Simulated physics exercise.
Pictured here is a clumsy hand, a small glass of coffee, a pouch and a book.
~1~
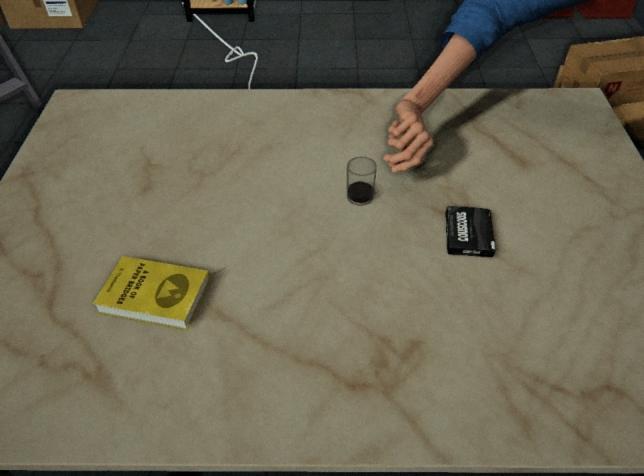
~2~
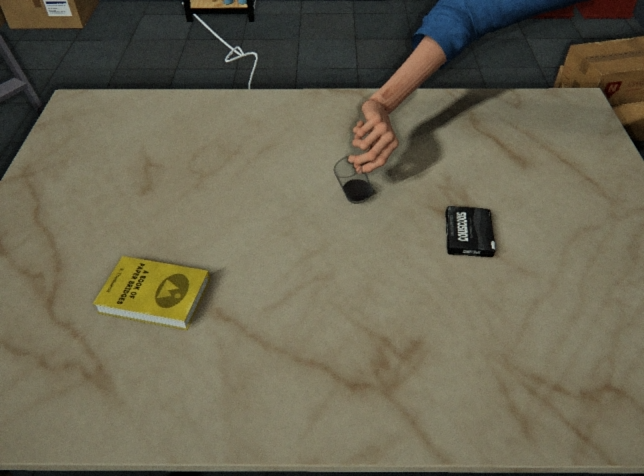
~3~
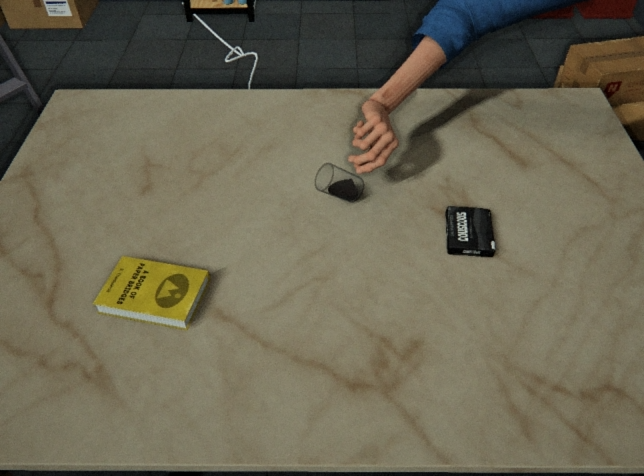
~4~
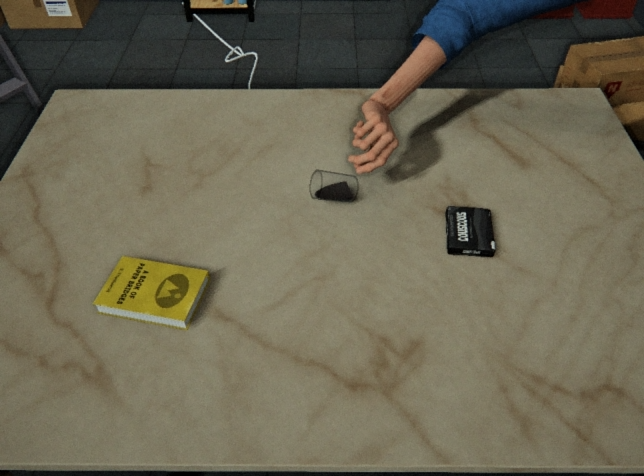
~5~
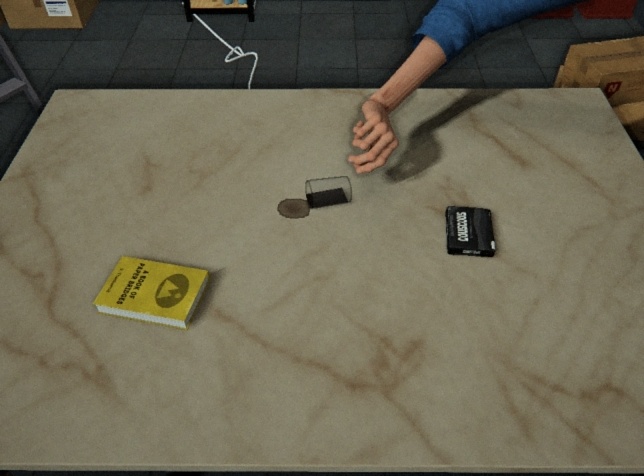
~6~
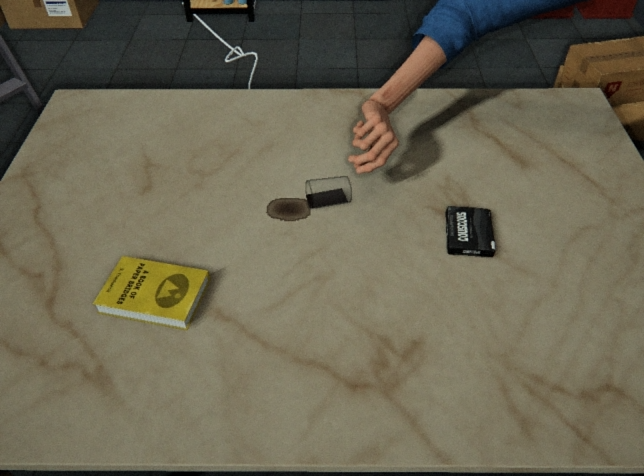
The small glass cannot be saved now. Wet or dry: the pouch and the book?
Pouch comes out dry, book comes out dry.
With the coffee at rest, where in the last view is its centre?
Near (243, 216).
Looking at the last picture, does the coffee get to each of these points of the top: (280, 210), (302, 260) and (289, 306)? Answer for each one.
Spot by spot: Touched, then missed, then missed.
Soon after, the puddle covers about as much as a saucer; the pouch is dry; the book is dry.
In the end, the puddle covers about as much as a saucer; the pouch is dry; the book is dry.
